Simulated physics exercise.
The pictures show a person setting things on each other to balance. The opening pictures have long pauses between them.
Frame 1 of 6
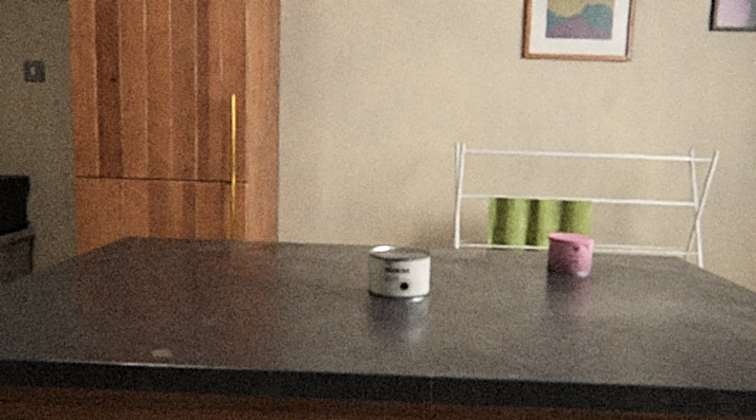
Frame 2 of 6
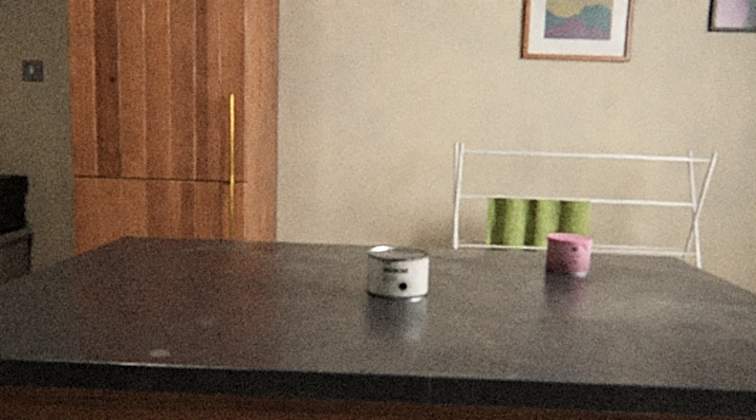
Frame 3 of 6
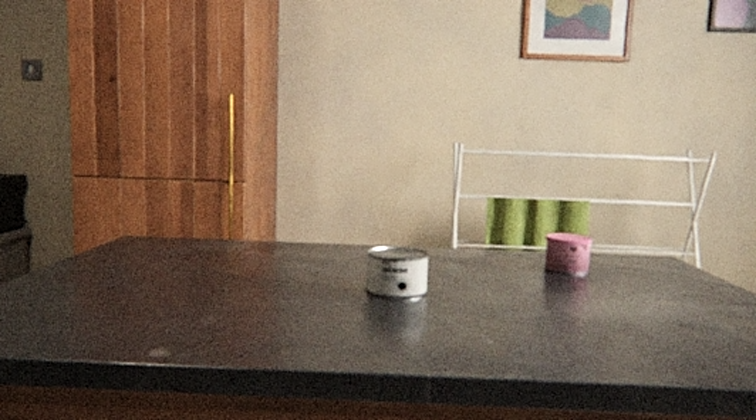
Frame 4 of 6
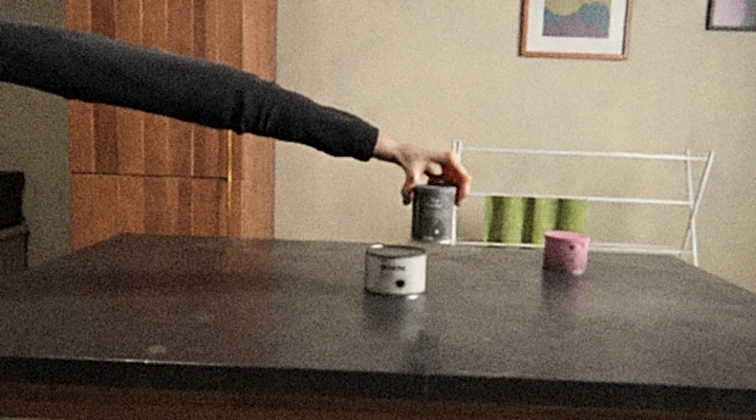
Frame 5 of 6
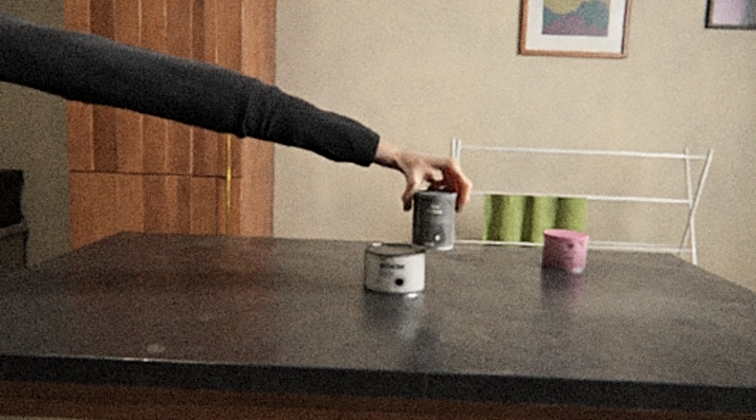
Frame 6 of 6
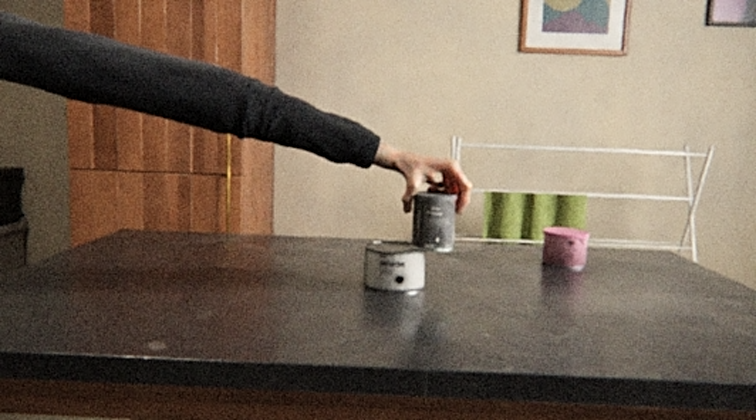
In this clip, a white tin and a pink tub sit on a dark table, then a dark-sleeved arm reaches in from the left, lowers a grey pot slightly behind the tin, and sets it down, still gripping it.
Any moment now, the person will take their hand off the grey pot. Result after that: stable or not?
Basically the pile is insecure.
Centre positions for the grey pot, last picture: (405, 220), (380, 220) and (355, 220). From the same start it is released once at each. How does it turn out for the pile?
Stays standing; stays standing; collapses.
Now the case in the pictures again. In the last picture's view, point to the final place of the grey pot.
The object winds up at approximately (470, 268).
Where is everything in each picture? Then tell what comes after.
In the first frame, the last thing is not in view yet; pink tub (570, 253).
In the second frame, the last thing is not in view yet; pink tub (568, 253).
In the third frame, the last thing is not in view yet; pink tub (567, 253).
In the fourth frame, coming down; grey pot (432, 213); pink tub (565, 251).
In the fifth frame, coming down; grey pot (433, 219); pink tub (564, 250).
In the sixth frame, set down, still held; grey pot (433, 221); pink tub (565, 247).
Then, 0.30 s on from there, grey pot turned 47° from how it was put near (451, 235).
Then, 0.40 s on from there, grey pot now fallen.
Then, 0.50 s on from there, nothing new.
Then, 2.10 s on from there, grey pot resting near (470, 268).
In the end, fallen, grey pot; the other 2 unmoved. At the end, from the last picture's camera, grey pot near (471, 269). The pile comes apart.
